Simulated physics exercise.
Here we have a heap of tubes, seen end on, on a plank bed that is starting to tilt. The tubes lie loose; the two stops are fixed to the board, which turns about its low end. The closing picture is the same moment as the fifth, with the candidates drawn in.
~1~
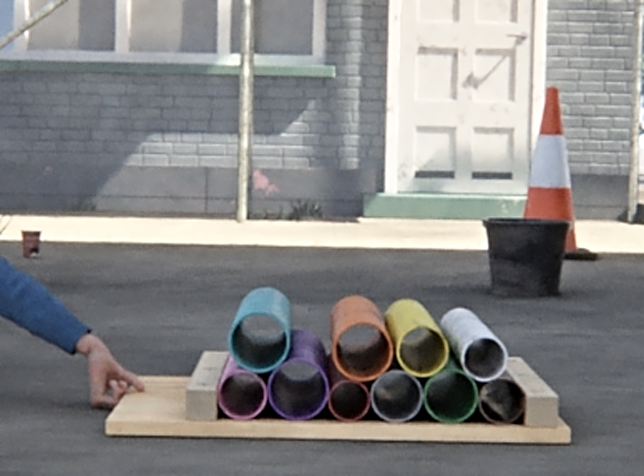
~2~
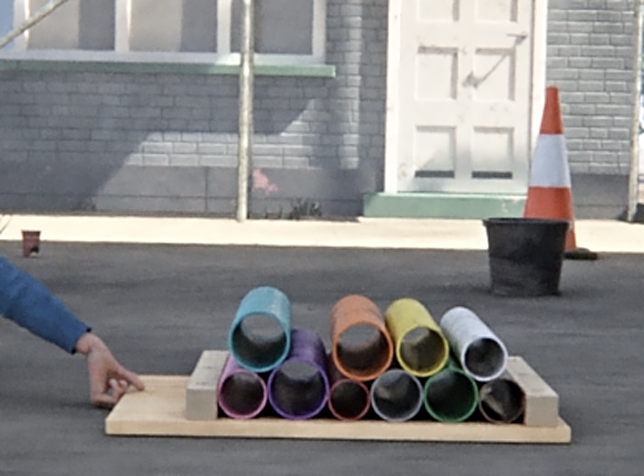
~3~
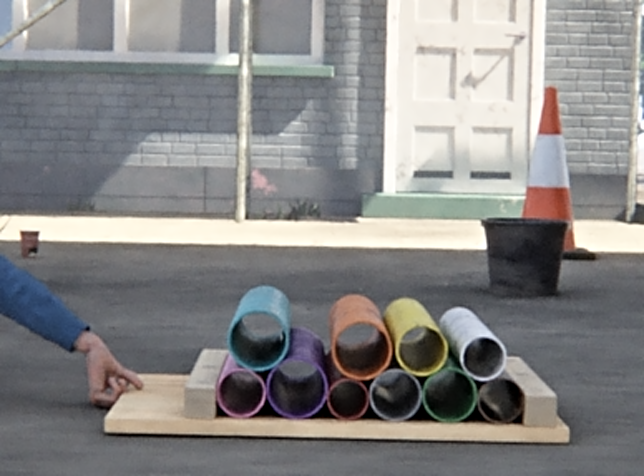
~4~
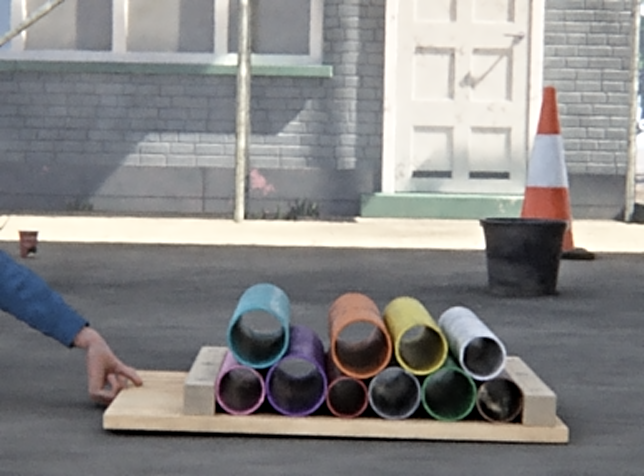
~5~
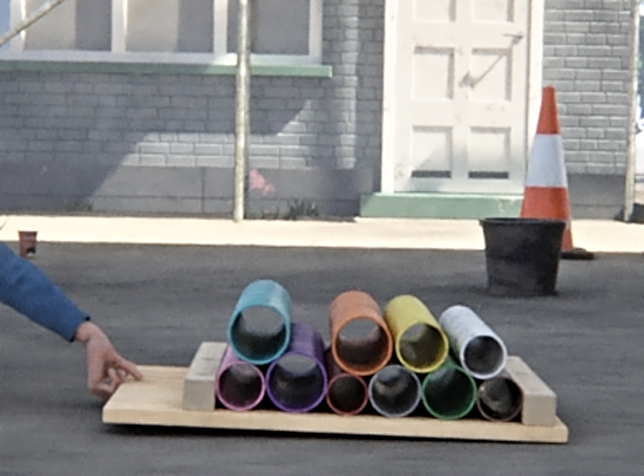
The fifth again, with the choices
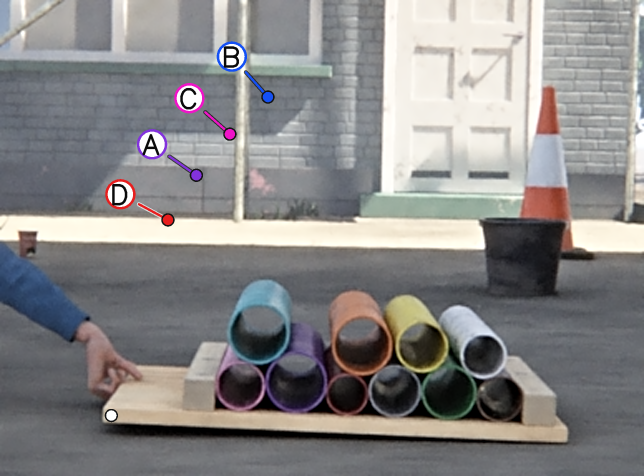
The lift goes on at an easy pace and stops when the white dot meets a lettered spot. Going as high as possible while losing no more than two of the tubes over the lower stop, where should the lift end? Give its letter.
Raise it to A.
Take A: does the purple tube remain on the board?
The purple tube: Yes.
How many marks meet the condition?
Two of them.
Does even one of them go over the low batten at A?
Yes, at A.
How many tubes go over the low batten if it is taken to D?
It comes to one.
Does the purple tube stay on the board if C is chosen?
The purple tube: Yes.
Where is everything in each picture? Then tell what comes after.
Purple tube (298, 390); red tube (349, 400); grey tube (397, 397), in the first frame.
Grey tube (397, 395); green tube (451, 395), in the second frame.
Board (335, 391); pink tube (241, 393); turquoise tube (258, 341); white tube (483, 358), in the third frame.
Board (334, 389); pink tube (241, 390); purple tube (297, 386), in the fourth frame.
Board (334, 386); pink tube (241, 386); purple tube (297, 382), in the fifth frame.
On the marked copy, A at (197, 176); B at (268, 97); C at (230, 134); D at (168, 220); the white dot at (111, 416).
Following A. Soon after the start, board at 19°.
Later, board at 34°.
In the end, board at 34°, two over the low batten (white, yellow).
As for the rest, B four over the low batten (orange, white, turquoise, yellow); C four over the low batten (orange, white, turquoise, yellow); D one over the low batten (white).
